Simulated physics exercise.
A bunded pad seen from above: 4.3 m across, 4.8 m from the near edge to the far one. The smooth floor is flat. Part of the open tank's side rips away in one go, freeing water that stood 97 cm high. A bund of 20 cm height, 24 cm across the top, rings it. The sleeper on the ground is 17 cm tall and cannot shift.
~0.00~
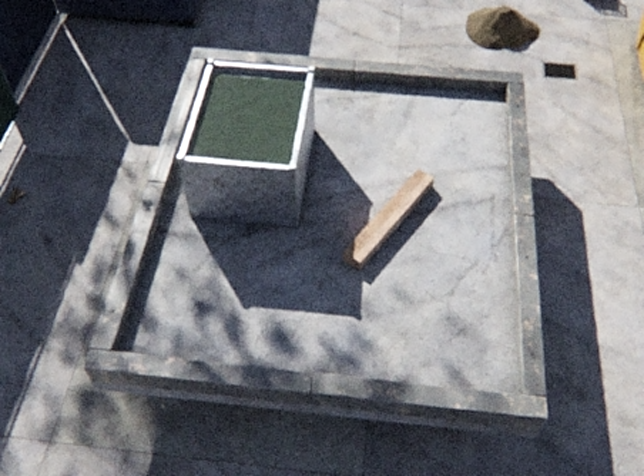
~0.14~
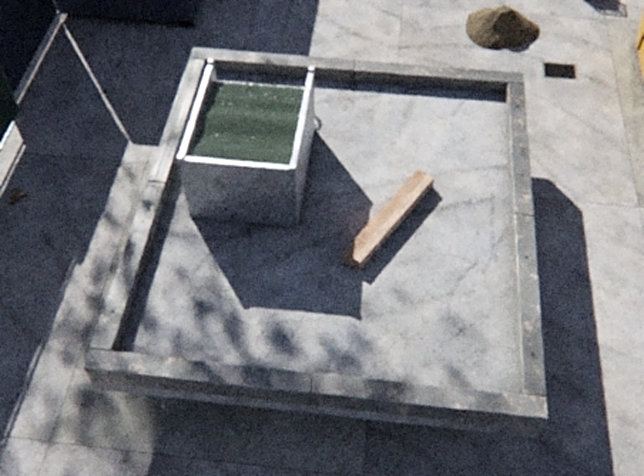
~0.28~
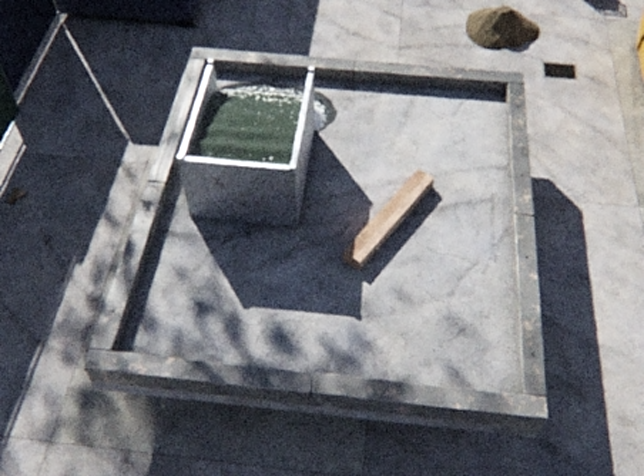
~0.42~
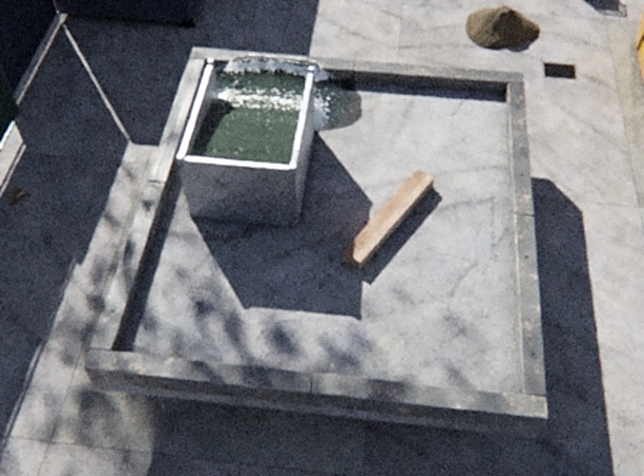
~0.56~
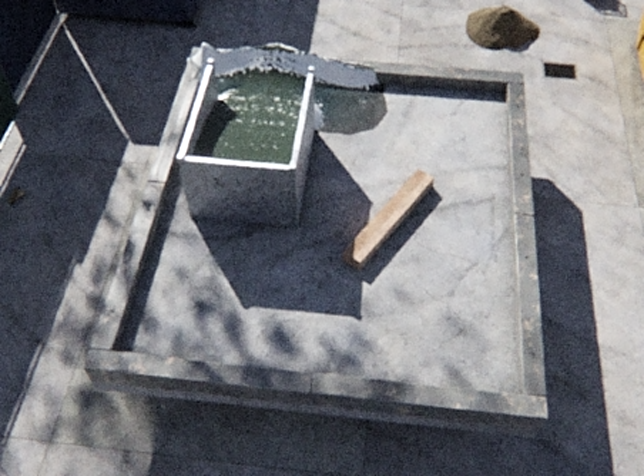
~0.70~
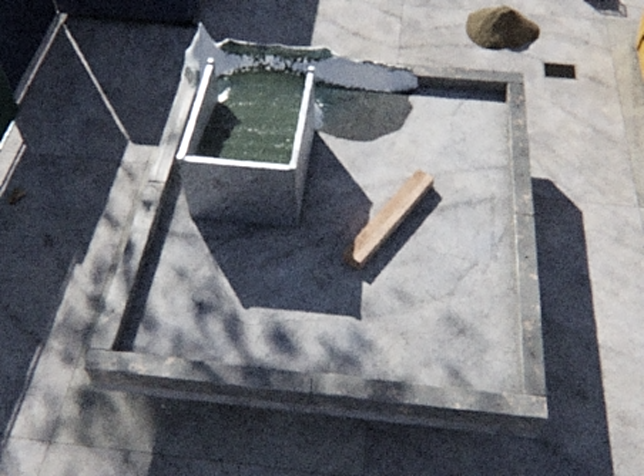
On a sunlit paved pad ringed by a low wall, a square open tank holds still green water near a wooden block. The water surface drops and churns toward the back, then water bursts out behind the tank, splashing up against the wall and spreading rightward along it across the floor.
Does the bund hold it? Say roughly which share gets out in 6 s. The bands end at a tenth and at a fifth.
The share over the wall is over a fifth.
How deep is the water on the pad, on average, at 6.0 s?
Roughly 5 cm.
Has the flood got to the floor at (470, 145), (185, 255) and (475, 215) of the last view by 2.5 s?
In that order: Wet, still dry, wet.
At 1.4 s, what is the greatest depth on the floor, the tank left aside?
Up to some 61 cm.
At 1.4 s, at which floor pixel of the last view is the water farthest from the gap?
Near (504, 98).
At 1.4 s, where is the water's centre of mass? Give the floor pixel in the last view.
At about (281, 132).
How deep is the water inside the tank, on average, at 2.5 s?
Roughly 16 cm on average.
After 1.1 s water covers 20 % of the floor and is deepest (76 cm) near (207, 74); 15 % is over the wall.
After 1.4 s water covers 25 % of the floor and is deepest (61 cm) near (207, 74); 25 % is over the wall.
After 2.5 s water covers 35 % of the floor and is deepest (30 cm) near (207, 74); 42 % is over the wall.
After 4.0 s water covers 60 % of the floor and is deepest (16 cm) near (117, 358); 44 % is over the wall.
After 6.0 s water covers 70 % of the floor and is deepest (12 cm) near (347, 383); 44 % is over the wall.
